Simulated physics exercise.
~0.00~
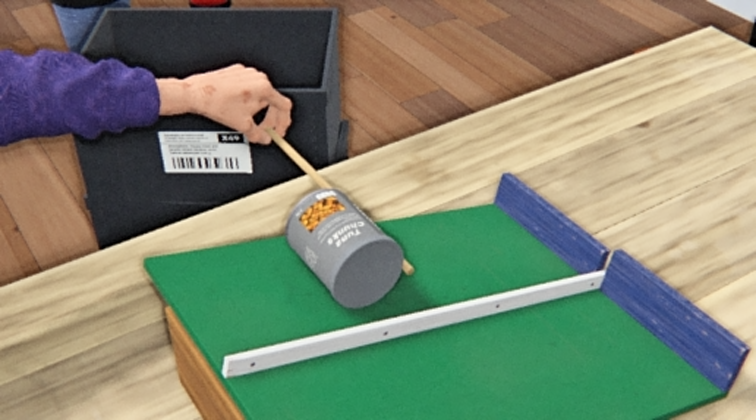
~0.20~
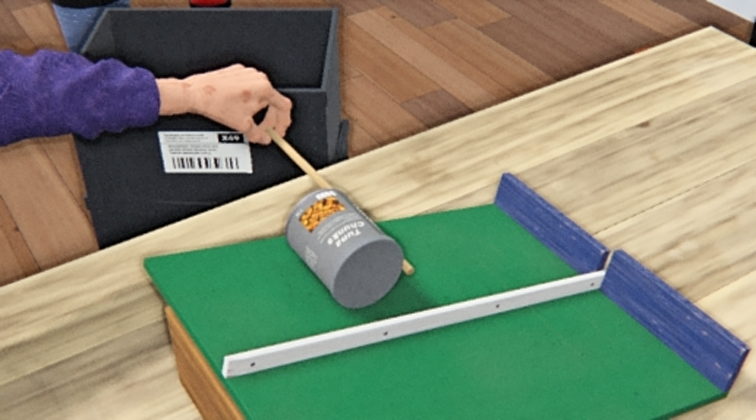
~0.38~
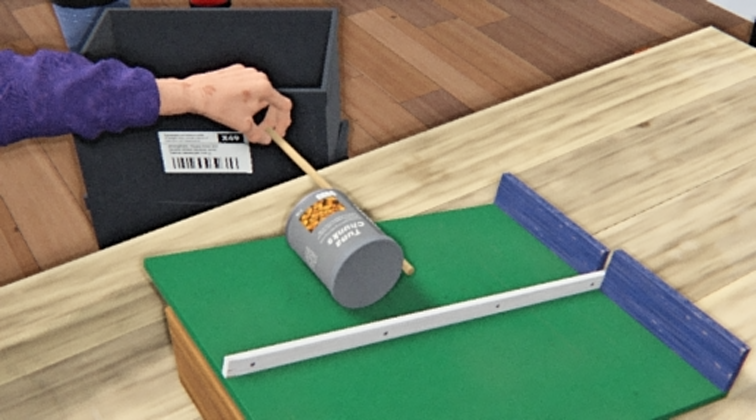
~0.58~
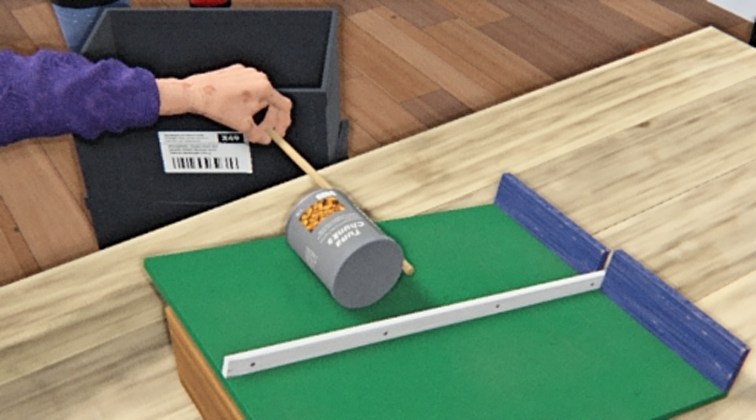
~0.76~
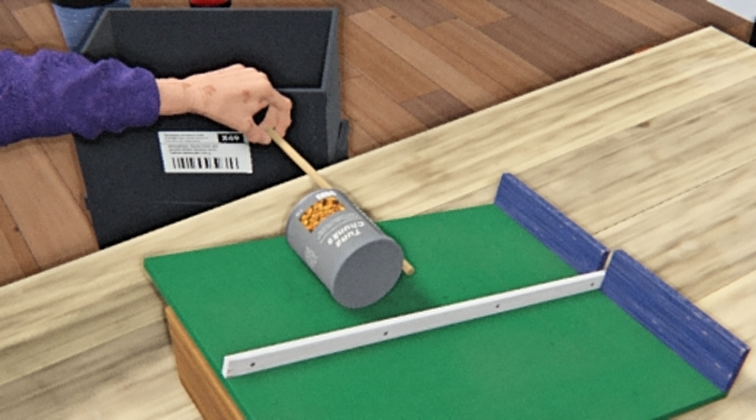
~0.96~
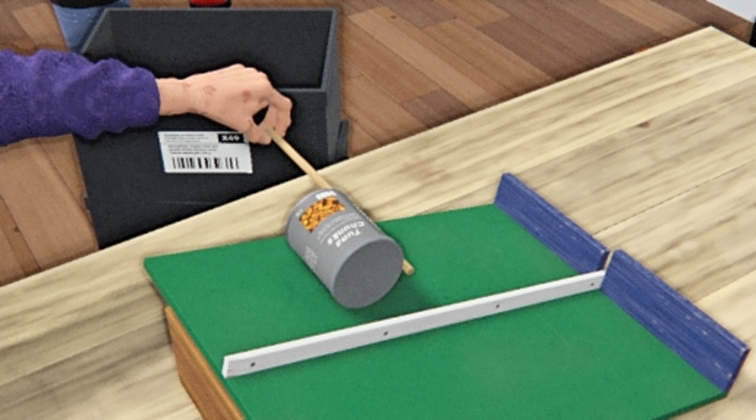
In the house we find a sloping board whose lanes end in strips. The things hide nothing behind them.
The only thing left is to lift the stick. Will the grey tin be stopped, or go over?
As it happens, the grey tin is kept back.
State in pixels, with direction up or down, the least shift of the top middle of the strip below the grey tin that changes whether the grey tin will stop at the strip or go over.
About 12 pixels down.
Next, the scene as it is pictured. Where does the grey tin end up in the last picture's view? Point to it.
It ends up close to (524, 217).
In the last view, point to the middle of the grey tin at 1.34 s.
Centre: Approx (415, 236).
Around 1.34 s, grey tin rolling on the board near (415, 236).
Finally (2.6 s), the grey tin gets caught, near (524, 217).
